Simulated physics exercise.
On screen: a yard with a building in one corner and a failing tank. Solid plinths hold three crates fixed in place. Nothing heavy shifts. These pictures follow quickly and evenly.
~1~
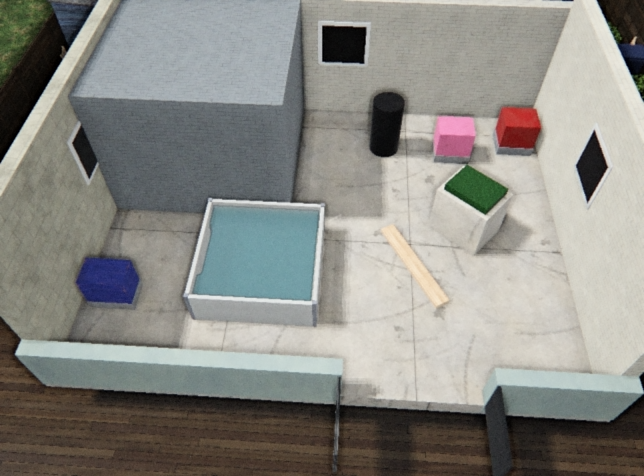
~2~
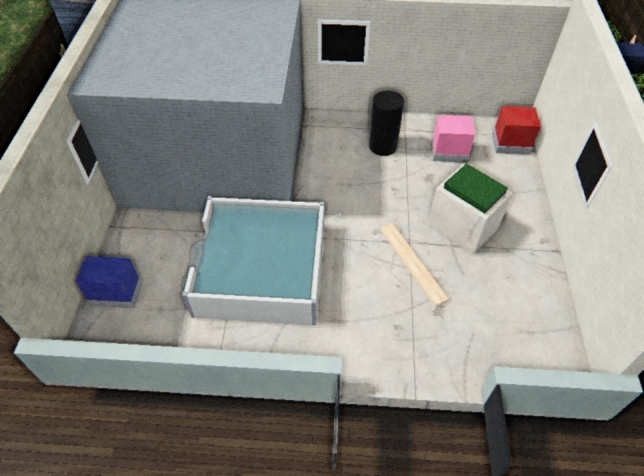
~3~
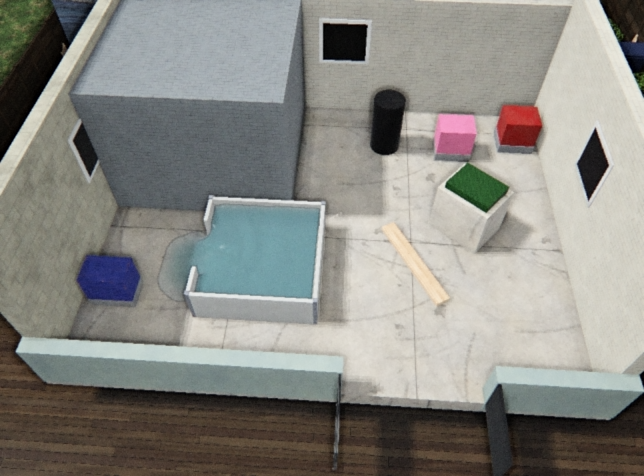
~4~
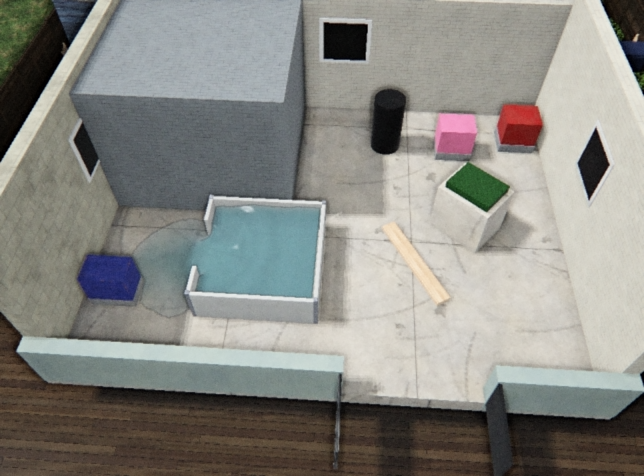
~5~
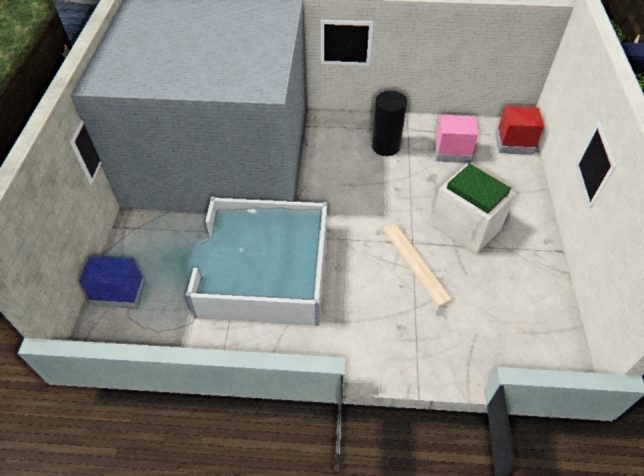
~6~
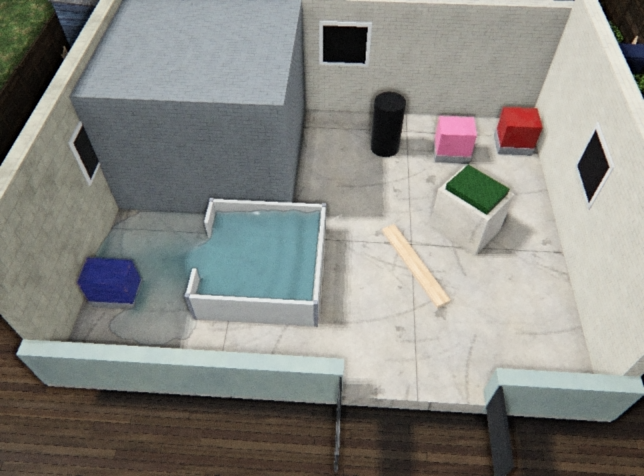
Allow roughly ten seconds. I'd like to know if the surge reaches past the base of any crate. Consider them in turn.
The blue crate gets touched by the water; the pink crate never gets touched by the water; the red crate never gets touched by the water.
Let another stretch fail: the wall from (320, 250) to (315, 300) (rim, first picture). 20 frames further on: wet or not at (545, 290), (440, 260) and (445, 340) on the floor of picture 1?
In the order given, the spots are swamped, swamped and swamped.
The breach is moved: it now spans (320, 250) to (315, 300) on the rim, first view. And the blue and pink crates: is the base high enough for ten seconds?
In that case the blue one is never flooded and the pink one is never flooded.
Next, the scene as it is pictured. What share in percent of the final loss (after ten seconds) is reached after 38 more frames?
Log: Around 20 %, estimated.
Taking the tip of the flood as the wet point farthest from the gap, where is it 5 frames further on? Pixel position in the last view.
I reckon the front has reached (61, 362) by then.
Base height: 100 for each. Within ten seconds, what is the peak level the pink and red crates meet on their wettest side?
Some 20 and 20 % respectively.
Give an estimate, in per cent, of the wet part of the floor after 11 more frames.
Estimate: Some 15 in a hundred.
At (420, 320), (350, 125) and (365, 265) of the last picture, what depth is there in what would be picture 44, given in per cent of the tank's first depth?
About 4, 0 and 0 per cent.
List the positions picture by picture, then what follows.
In the first frame, the open tank at (259, 251) is whole and still.
In the second frame, water pours out at (205, 261) and has run to a hidden place.
In the third frame, water pours out at (207, 261) and has run to (176, 243).
In the fourth frame, the front is at (141, 248), out from the gap at (207, 260).
In the fifth frame, water pours out at (208, 261) and has run to (110, 254).
In the sixth frame, water pours out at (207, 262) and has run to (110, 233).
A moment on, water covers 15 % of the floor; the blue crate water round its plinth, the pink crate not reached, the red crate not reached.
Next, water covers 15 % of the floor; the blue crate water round its plinth, the pink crate not reached, the red crate not reached.
Then, water covers 25 % of the floor; the blue crate water round its plinth, the pink crate not reached, the red crate not reached.
Later, water covers 50 % of the floor; the blue crate water round its plinth, the pink crate water round its plinth, the red crate not reached.
In the end, water covers 70 % of the floor; the blue crate was topped, the pink crate stayed above the water, the red crate stayed above the water.
